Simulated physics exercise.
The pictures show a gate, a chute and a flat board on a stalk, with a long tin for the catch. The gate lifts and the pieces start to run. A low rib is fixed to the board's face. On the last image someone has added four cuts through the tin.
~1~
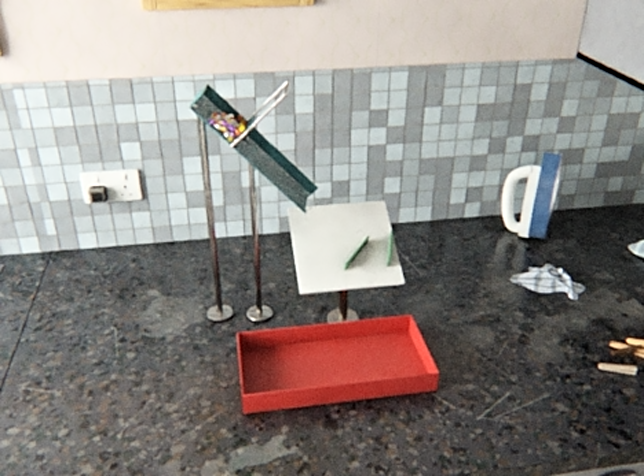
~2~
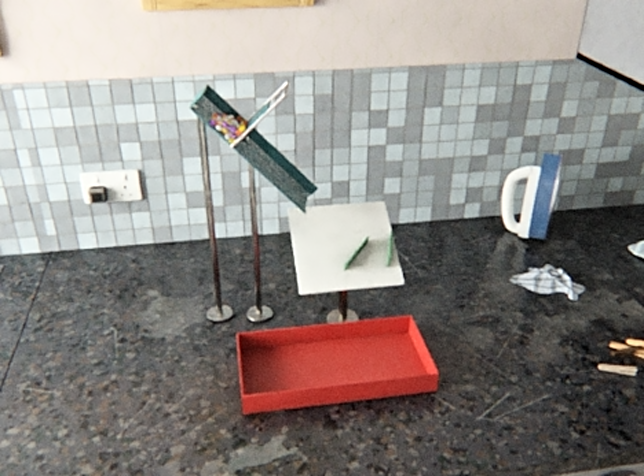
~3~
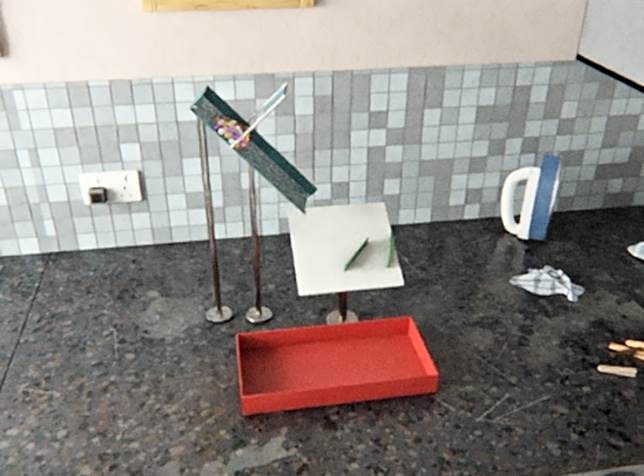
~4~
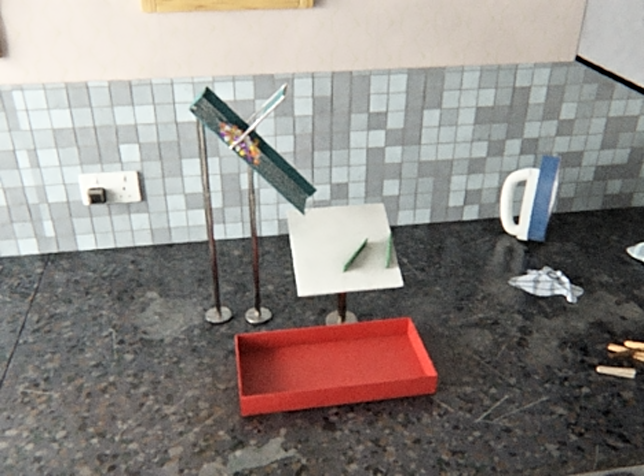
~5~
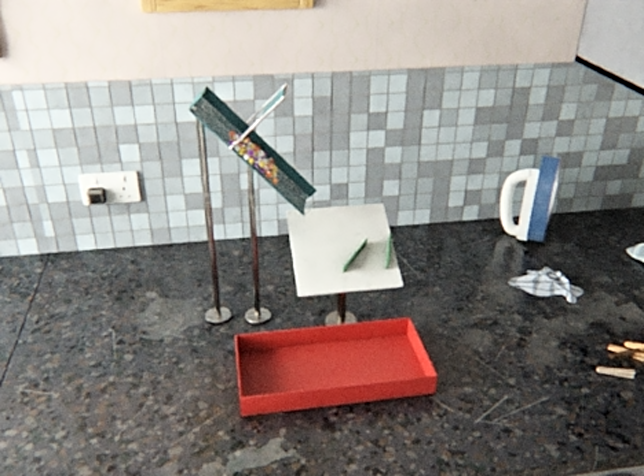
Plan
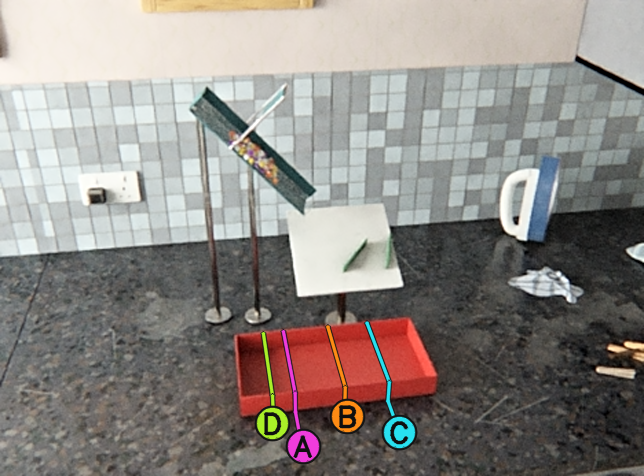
On a dark speckled counter against a tiled wall, small multicoloured beads sit bunched behind a pale gate near the top of a dark green chute, above a tilted white board and an empty red tin. The beads slide past the gate and spread rightward down the chute.
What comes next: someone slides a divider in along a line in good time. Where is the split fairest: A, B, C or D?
B.
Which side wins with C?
More lands on the left.
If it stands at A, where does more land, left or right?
Right.
On the marked copy, line A crosses the front rim at (294, 392); line B crosses the front rim at (345, 386); line C crosses the front rim at (389, 381); line D crosses the front rim at (272, 394).
If A is chosen, of what is caught, only a few on the left of the divider, all but a few on the right.
If B is chosen, of what is caught, close to half on the left of the divider, close to half on the right.
If C is chosen, of what is caught, all but a few on the left of the divider, only a few on the right.
If D is chosen, of what is caught, only a few on the left of the divider, all but a few on the right.
